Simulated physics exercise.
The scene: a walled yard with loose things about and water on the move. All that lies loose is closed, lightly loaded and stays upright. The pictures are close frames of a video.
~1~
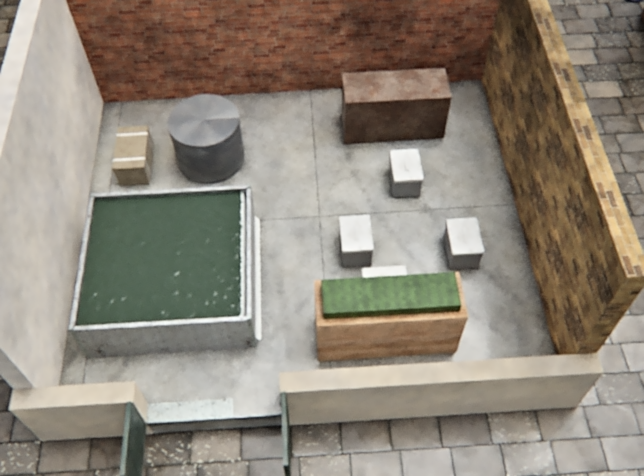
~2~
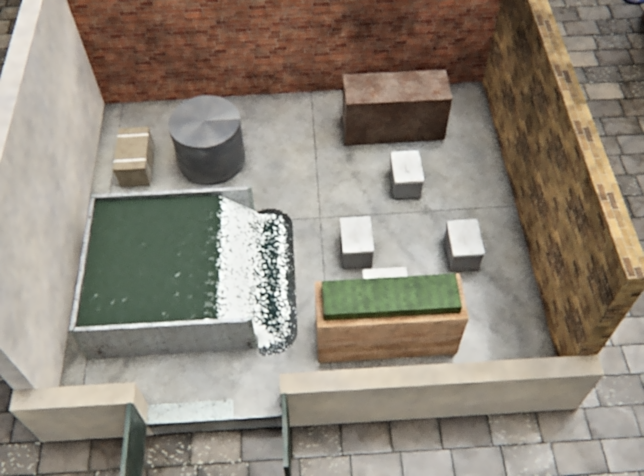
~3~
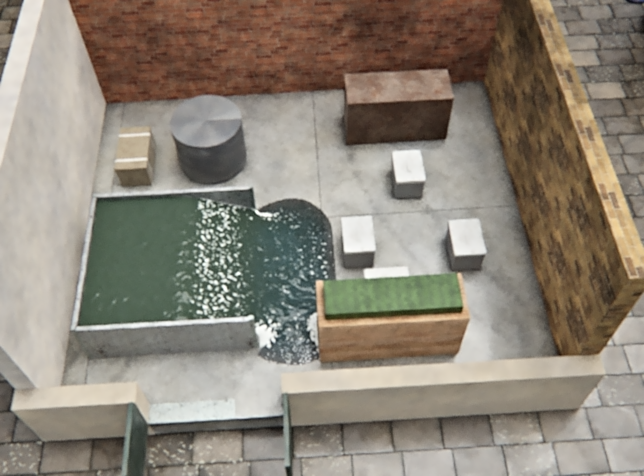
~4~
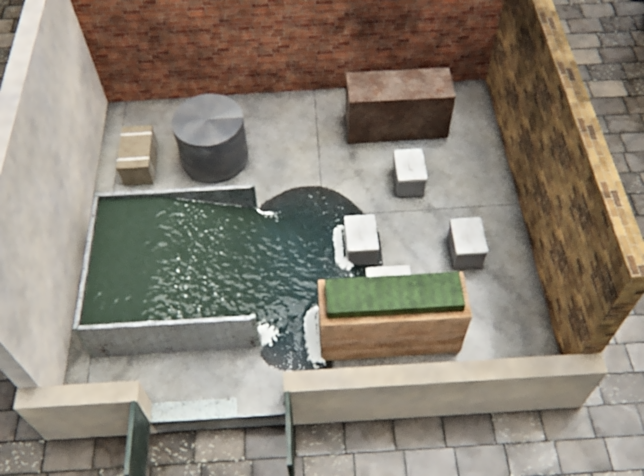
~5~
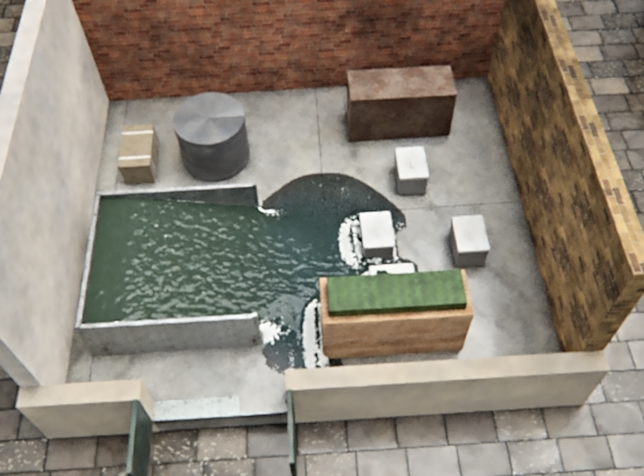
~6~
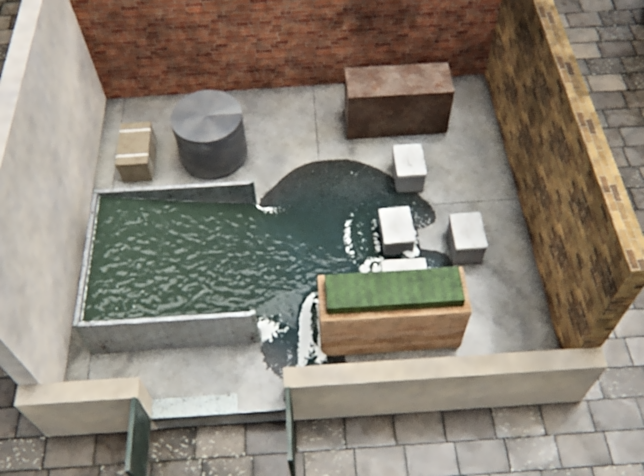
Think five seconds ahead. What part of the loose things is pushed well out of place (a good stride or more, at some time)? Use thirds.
It is two thirds or above.
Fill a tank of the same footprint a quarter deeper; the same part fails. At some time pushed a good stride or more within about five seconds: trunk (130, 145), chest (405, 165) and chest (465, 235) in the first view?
In that order: Under that, yes, yes.
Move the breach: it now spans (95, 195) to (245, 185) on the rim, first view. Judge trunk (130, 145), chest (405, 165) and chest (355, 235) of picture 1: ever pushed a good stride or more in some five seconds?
One after the other: Swept aside, moved that far, no.
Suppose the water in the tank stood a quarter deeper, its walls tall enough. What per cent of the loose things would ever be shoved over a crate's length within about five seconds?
Roughly 80 per cent.
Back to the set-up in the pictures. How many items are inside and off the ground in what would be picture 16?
It comes to 3.
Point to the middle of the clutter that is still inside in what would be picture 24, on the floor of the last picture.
Roughly at (393, 165).
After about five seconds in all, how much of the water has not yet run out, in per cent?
Roughly 98 per cent.
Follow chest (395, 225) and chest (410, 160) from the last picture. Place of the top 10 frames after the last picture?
Roughly at (494, 151) and (487, 119).
A moment on, 2 of 5 are well off their spots; 0 afloat.
Next, 4 of 5 are well off their spots; 3 afloat.
Later, 4 of 5 are well off their spots; 3 afloat.
In the end, 4 of 5 are well off their spots, and 4 have been at some point; 3 afloat.
